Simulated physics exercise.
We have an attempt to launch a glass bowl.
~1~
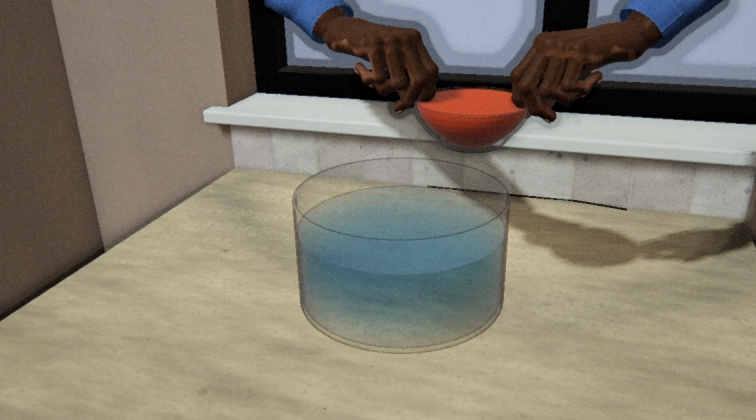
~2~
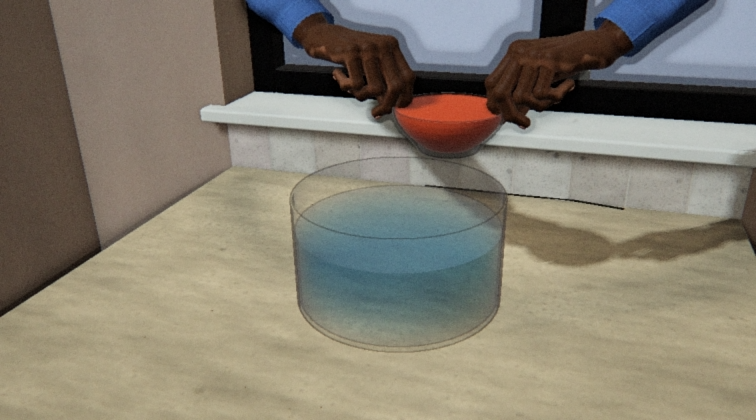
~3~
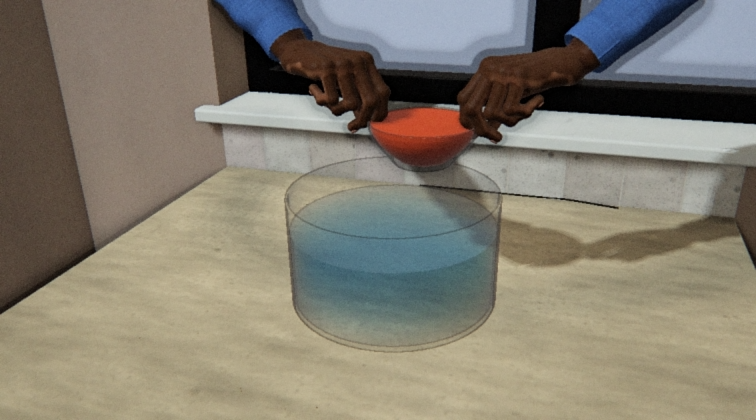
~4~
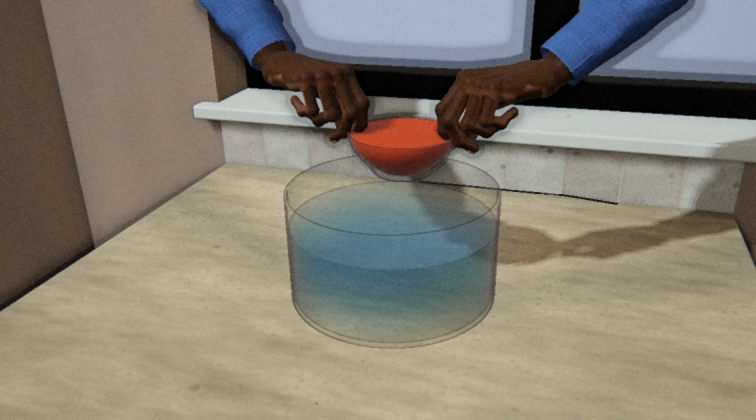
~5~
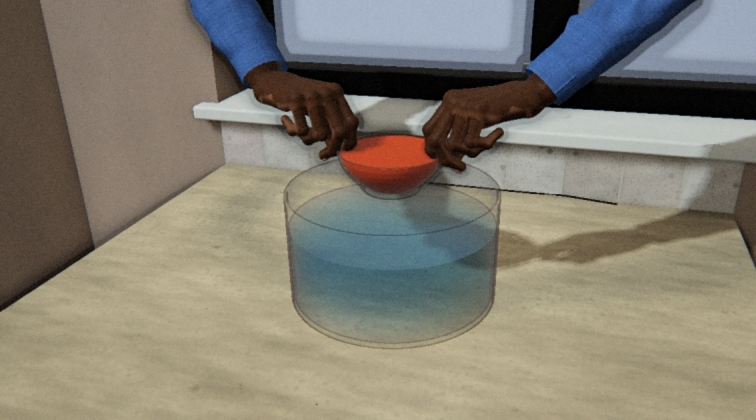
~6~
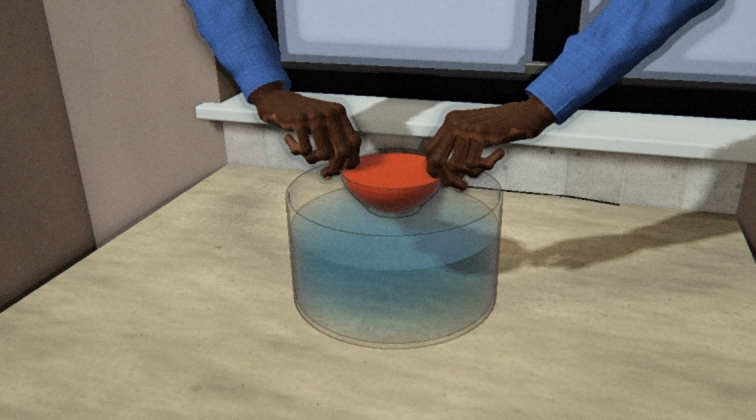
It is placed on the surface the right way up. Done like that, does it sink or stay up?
It sinks.
Shortly, the bowl dips into the water.
Then, water pours in over its rim.
At the finish, the bowl lies on the bottom.
